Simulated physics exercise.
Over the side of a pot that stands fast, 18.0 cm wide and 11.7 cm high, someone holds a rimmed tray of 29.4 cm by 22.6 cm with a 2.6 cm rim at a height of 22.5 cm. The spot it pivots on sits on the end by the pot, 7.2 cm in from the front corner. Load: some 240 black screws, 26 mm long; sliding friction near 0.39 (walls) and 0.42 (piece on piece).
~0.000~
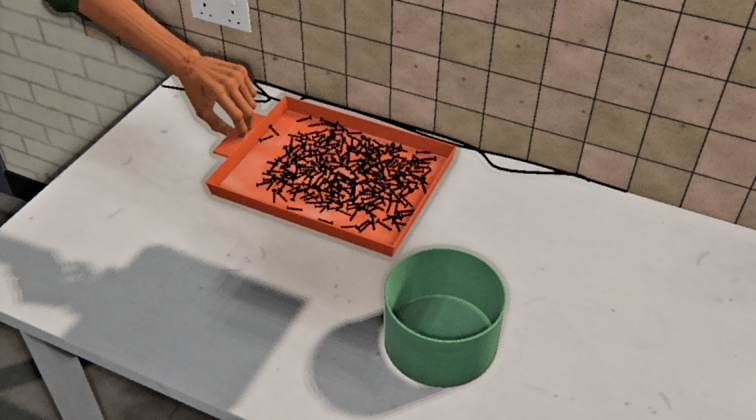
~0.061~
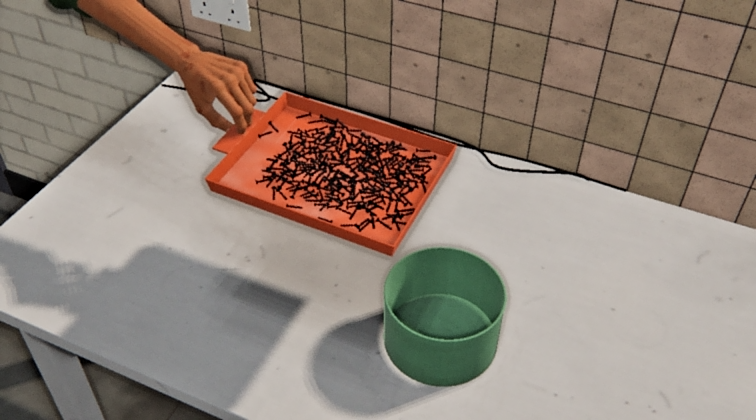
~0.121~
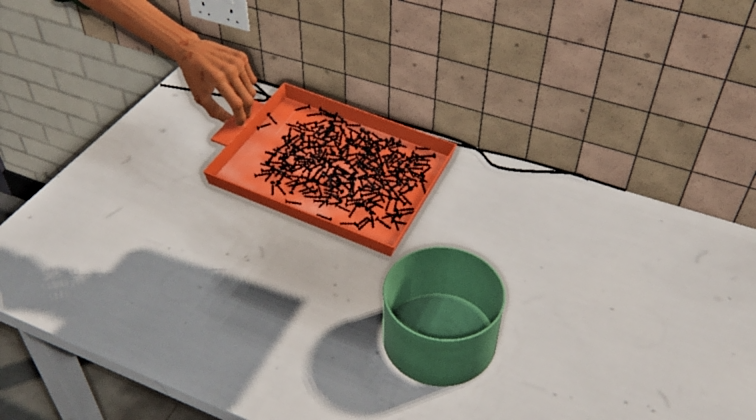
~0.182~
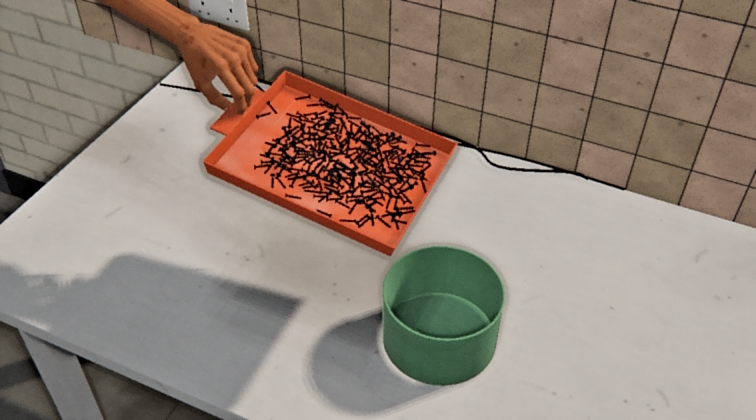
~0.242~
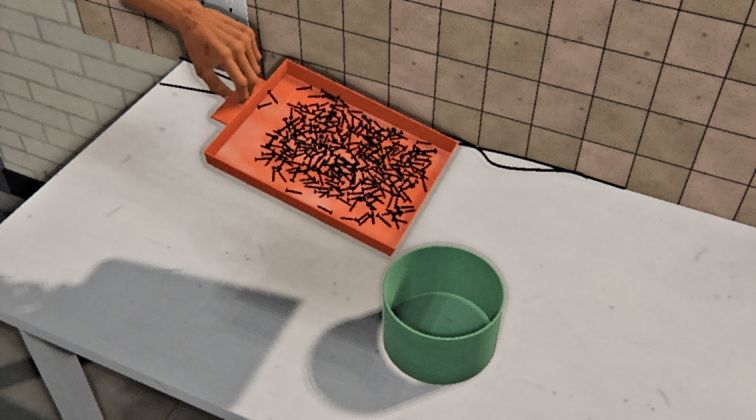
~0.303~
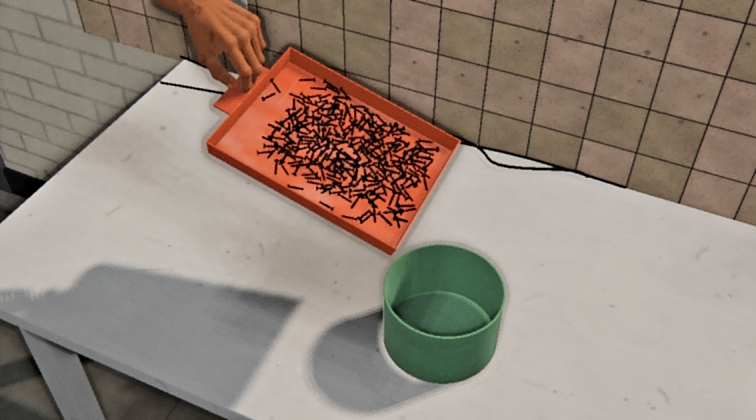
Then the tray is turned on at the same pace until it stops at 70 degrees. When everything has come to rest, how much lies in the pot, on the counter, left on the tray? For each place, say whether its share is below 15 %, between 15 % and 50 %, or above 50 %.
Pot: Between 15 % and 50 %; counter: Below 15 %; tray: Above 50 %.
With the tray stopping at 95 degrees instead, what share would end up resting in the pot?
85 %.
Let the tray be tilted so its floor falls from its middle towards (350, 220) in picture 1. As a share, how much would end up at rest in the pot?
Near 20 percent, give or take.
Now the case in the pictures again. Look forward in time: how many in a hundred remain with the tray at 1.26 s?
I'd say close to 70 per cent.
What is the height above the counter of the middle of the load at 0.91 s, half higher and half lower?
The halfway mark sits at about 26 cm.
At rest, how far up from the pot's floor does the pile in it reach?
Close to 1.5 cm up.
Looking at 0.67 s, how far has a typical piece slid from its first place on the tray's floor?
About 6 cm.
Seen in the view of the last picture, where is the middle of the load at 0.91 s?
My estimate is roughly (418, 199).
After 0.67 s, tilt 43 degrees; the tray holds 100 %, the pot 0 %.
Then, at 0.91 s, tilt 60 degrees; the tray holds 95 %, the pot 0 %.
Then, at 1.26 s, tilt 70 degrees; the tray holds 70 %, the pot 25 %.
By 2.3 s all is still; pot 30 %, counter 5 %, tray 65 %.
